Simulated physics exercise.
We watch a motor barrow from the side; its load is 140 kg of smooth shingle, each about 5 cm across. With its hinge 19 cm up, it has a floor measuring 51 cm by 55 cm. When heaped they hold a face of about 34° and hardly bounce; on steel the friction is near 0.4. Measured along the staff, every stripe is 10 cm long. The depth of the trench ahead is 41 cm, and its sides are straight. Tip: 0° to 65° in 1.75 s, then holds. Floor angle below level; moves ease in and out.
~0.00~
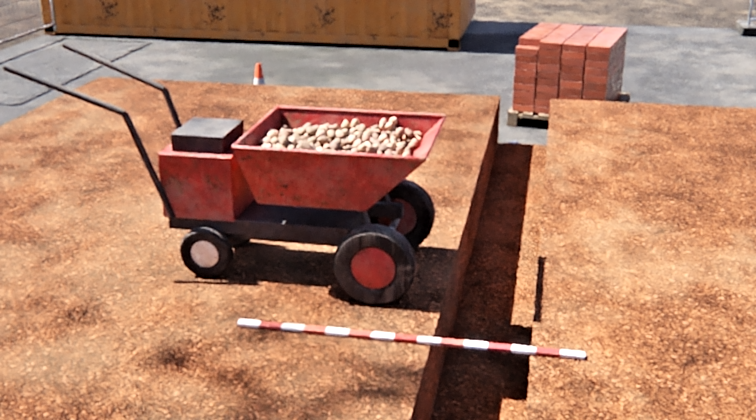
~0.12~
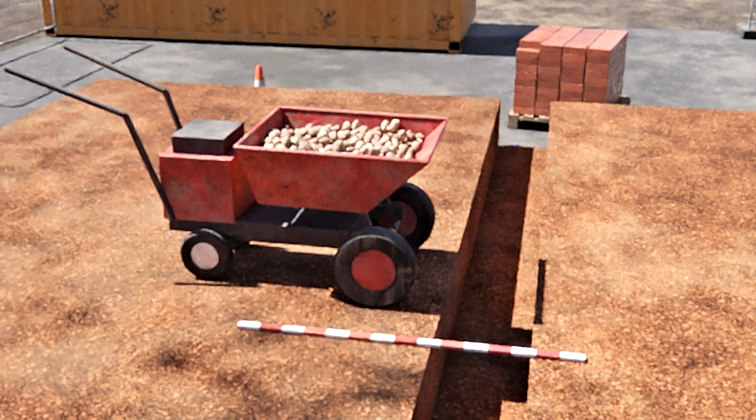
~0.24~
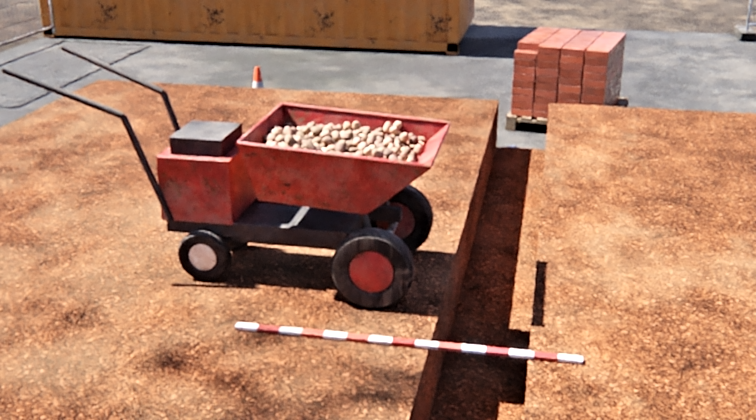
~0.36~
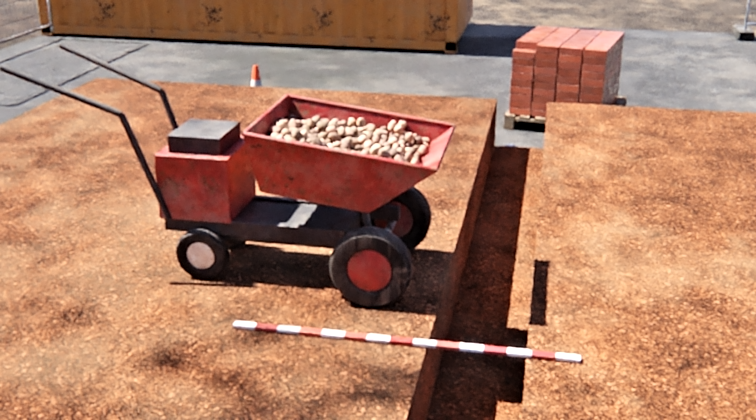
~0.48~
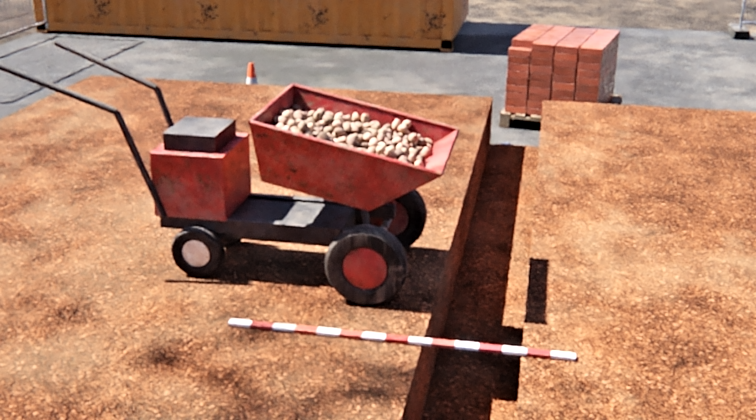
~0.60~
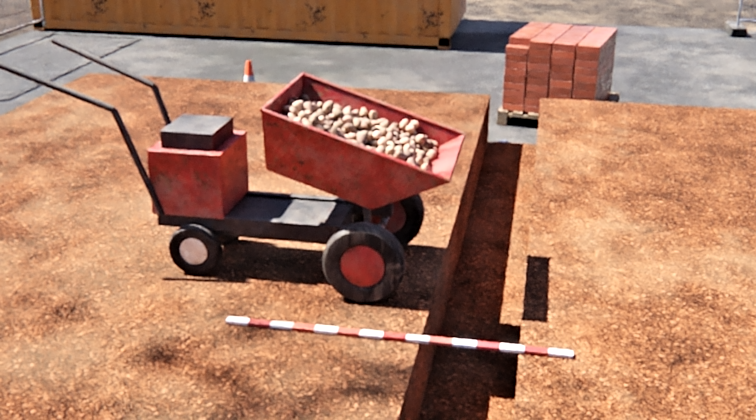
On a sunlit building site of orange-brown earth, seen from the side and slightly above, a narrow straight-sided trench runs beyond a red motor barrow. Pale rounded stones fill its skip, a red-and-white staff lies in front, and stacked reddish bricks and a yellow-brown container stand behind. The skip tilts gradually down to the right, its rear rising off the dark chassis, while the wheels stay put and the view drifts very slightly.
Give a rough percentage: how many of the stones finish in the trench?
42 %.
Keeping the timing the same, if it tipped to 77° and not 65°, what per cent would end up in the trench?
About 50 per cent would end up in the trench.
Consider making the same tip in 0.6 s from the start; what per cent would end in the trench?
It would be near 25 per cent.
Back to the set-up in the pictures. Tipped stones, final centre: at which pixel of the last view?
I'd put it close to (545, 284).
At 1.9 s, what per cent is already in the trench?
About 20%.
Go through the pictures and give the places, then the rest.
Lip at (426, 159), floor tilted 0°, highest stones at (342, 132), in the first picture.
Lip at (428, 163), floor tilted 1°, highest stones at (335, 133); the stones move at 0.1 m/s on average, in the second picture.
Lip at (431, 167), floor tilted 3°, highest stones at (307, 133); the stones move at 0.2 m/s on average, in the third picture.
Lip at (437, 170), floor tilted 7°, highest stones at (302, 125); the stones move at 0.3 m/s on average, in the fourth picture.
The skip is at 12°, its lip at (442, 175); the top of the load is at (302, 117); the stones move at 0.4 m/s on average, in the fifth picture.
Lip at (449, 181), floor tilted 18°, highest stones at (304, 107); the stones move at 0.4 m/s on average, in the sixth picture.
After 1.3 s the floor is at 55°; 99 % in the skip, 1 % in the trench; the foremost stones are at (512, 238).
After 1.9 s the floor is at 65°; 35 % in the skip, 20 % in the trench, 45 % past the trench; the foremost stones are at (661, 299).
After 2.2 s the floor is at 65°; 11 % in the skip, 30 % in the trench, 59 % past the trench; the foremost stones are at (736, 300).
After 4.2 s the floor is at 65°; 0 % in the skip, 42 % in the trench, 58 % past the trench; the foremost stones are past the picture's edge.
